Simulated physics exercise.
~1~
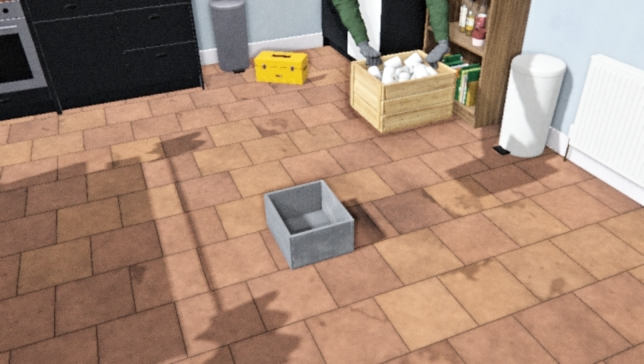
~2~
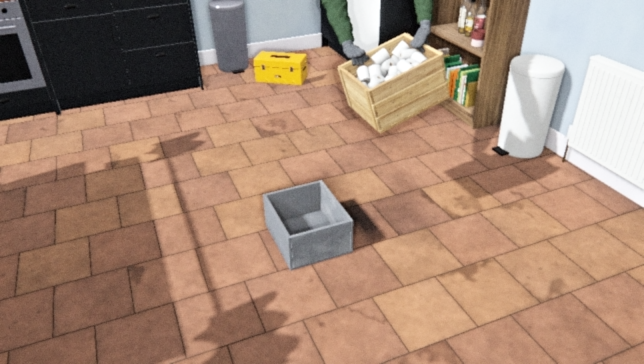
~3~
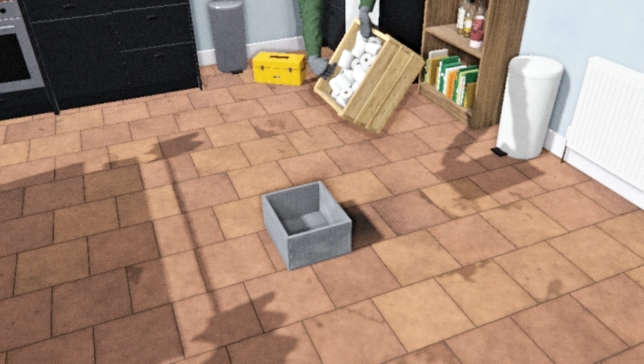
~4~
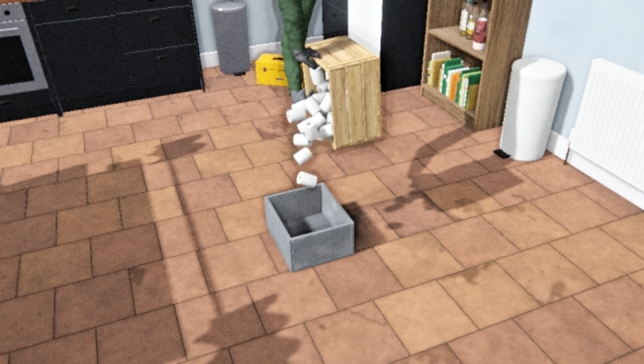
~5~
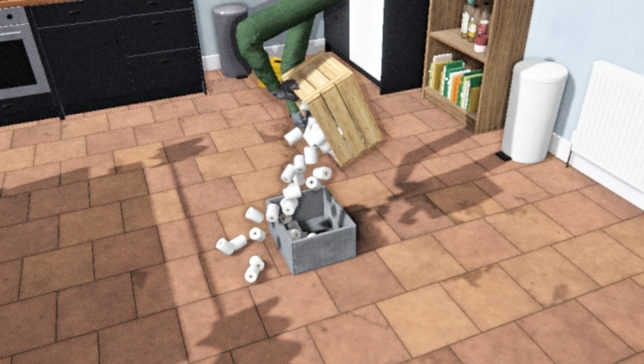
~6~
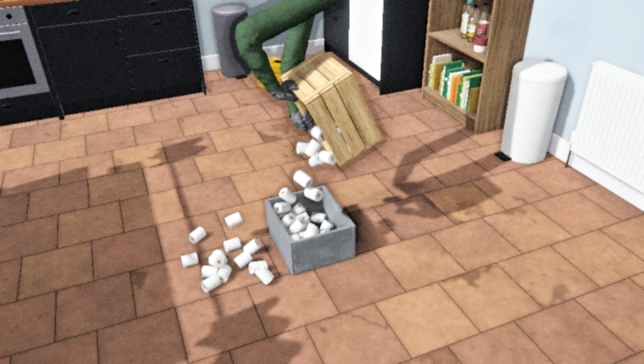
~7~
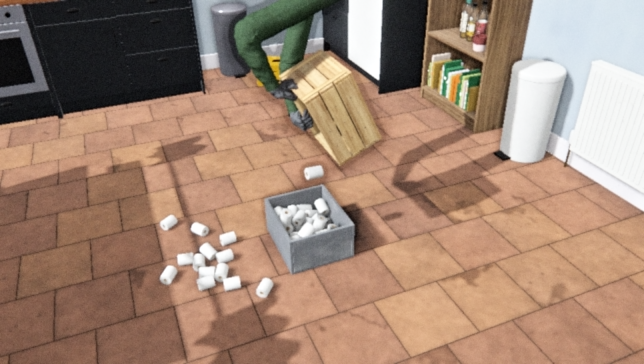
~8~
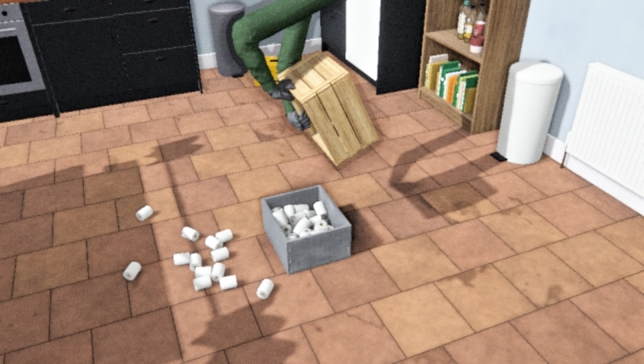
A wooden box full of loose white paper rolls is held by gloved hands in green sleeves at the back of a kitchen, seen from above across terracotta tiles. An open grey tub sits mid-floor, with a yellow case and dark cabinets behind to the left, and a bookshelf and white bin to the right. The hands tip the box steeply towards the tub, and the rolls tumble out. Many drop into the tub, while others spill past its left side and scatter. Finally the emptied box stays tilted, with most rolls in the tub and a smaller group on the tiles.
